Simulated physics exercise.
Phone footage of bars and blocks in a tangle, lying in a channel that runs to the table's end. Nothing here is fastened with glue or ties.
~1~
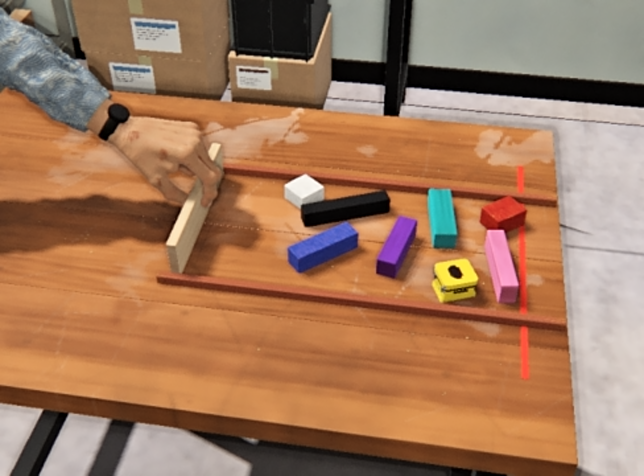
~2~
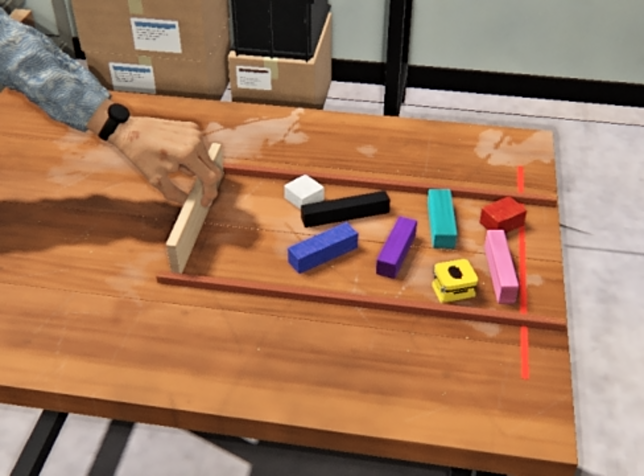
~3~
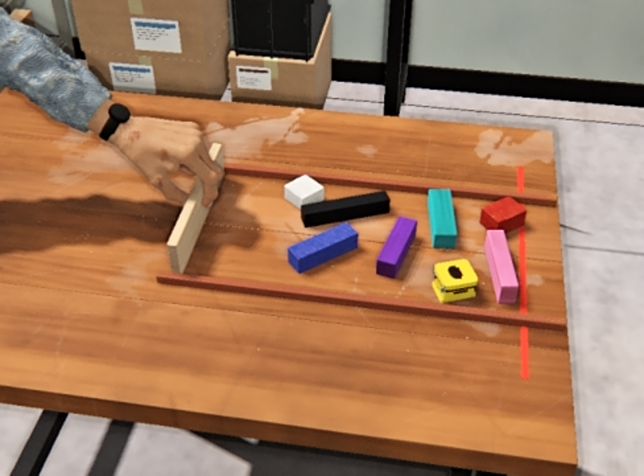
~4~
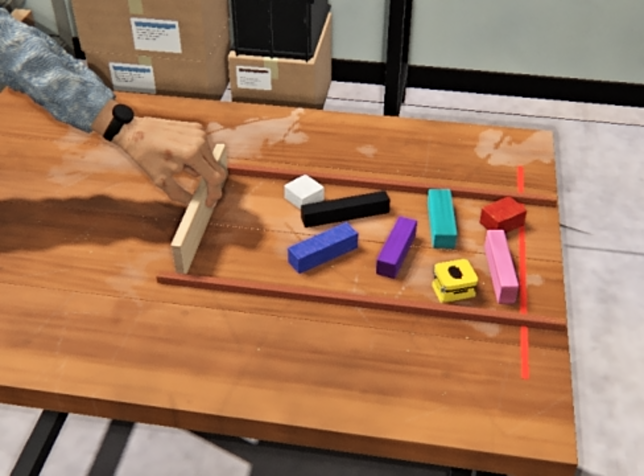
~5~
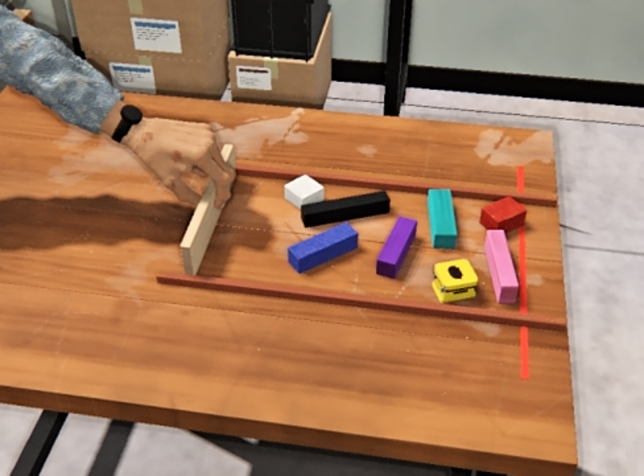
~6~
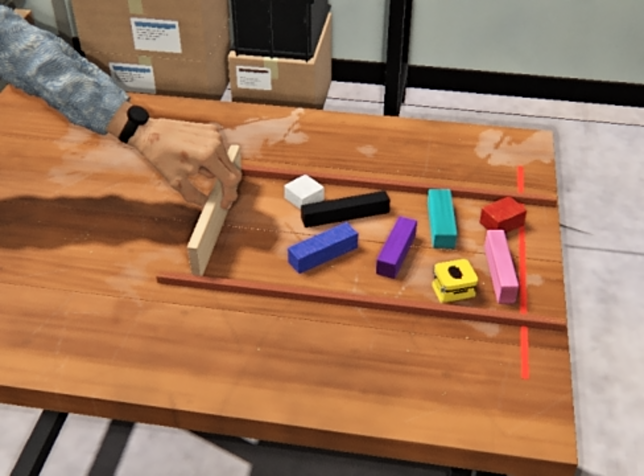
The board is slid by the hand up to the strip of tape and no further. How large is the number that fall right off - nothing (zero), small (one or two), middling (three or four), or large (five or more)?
Middling - three or four.
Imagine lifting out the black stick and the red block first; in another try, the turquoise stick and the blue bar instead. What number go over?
Result: 2, then 2.
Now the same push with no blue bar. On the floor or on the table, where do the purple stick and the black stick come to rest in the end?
The purple stick stays on, the black stick stays on.
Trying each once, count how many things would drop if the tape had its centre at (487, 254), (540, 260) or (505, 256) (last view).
Respectively 2, 6 and 3.
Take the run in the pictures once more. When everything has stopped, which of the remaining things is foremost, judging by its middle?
That would be the black stick.
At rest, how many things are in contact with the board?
It touches 3.
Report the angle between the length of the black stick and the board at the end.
It sits some 40° out of line.
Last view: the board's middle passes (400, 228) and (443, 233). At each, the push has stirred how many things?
7 at one spot and 8 at the other.
Soon after, none off yet; red block at rest near (503, 217); pink stick at rest near (501, 266); yellow case at rest near (455, 282).
In the end, the number that fall off is three or four; gone, turquoise stick, yellow case, pink stick and red block.
